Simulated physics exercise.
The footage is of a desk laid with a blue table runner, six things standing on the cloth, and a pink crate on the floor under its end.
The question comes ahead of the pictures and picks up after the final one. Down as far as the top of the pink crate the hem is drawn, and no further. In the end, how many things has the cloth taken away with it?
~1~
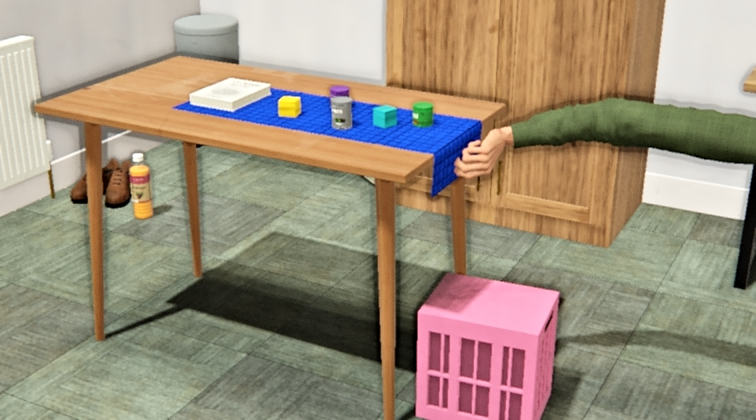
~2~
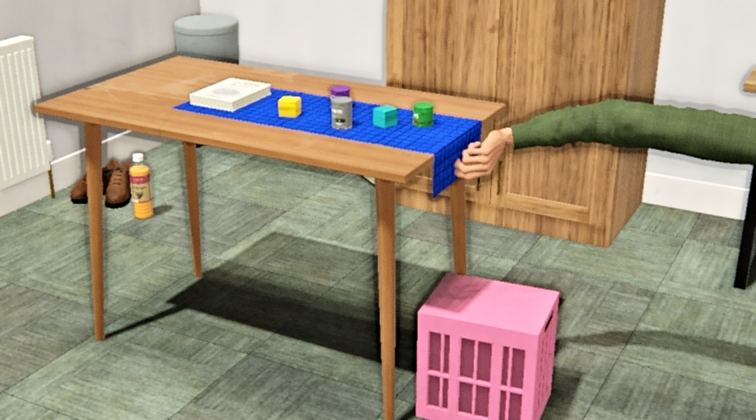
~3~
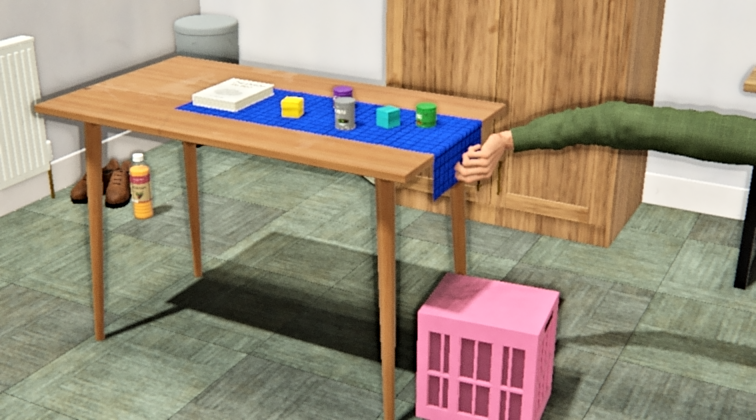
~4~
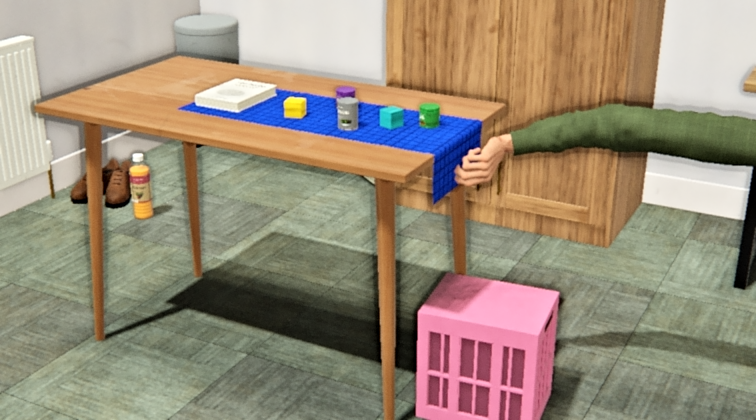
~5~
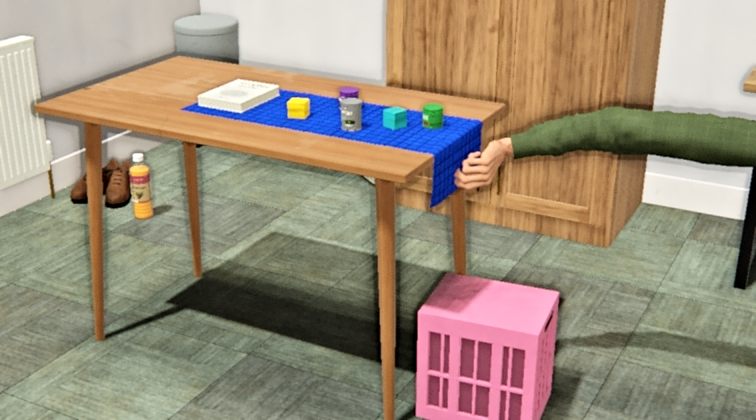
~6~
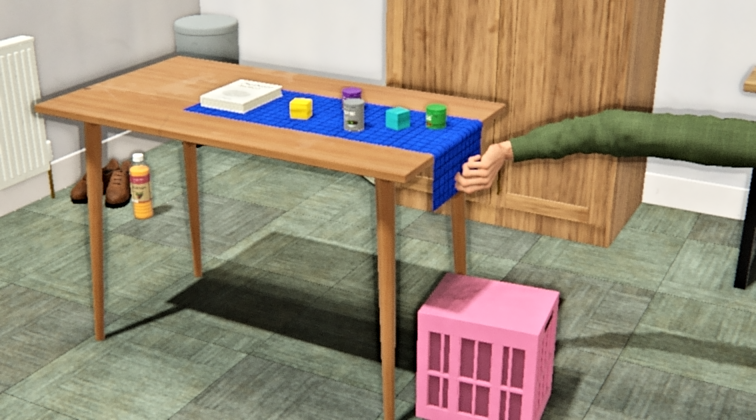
Three items leave the top.
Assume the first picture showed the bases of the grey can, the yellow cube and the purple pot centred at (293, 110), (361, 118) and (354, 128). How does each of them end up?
Each in turn: The grey can stays aloft, the yellow cube goes down, the purple pot goes down.
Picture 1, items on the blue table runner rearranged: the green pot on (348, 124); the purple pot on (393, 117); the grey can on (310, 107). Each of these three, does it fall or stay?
Well, the green pot is dislodged, the purple pot is dislodged, and the grey can is safe.
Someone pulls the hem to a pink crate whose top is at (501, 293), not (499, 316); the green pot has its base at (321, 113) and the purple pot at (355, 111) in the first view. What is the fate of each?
Green pot stays, purple pot stays.
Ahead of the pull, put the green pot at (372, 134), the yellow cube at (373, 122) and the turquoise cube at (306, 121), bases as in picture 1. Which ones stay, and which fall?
The green pot ends up off; the yellow cube ends up off; the turquoise cube stays put.
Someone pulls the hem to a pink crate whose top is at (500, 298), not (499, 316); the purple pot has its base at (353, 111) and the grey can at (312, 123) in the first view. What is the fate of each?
Outcome for the purple pot: It stays. Outcome for the grey can: It stays.
A little later, hem near (457, 252); green pot gone.
Next, hem on the crate; green pot and turquoise cube gone.
When it is over, hem on the crate; green pot, turquoise cube and grey can gone. It carries off three.
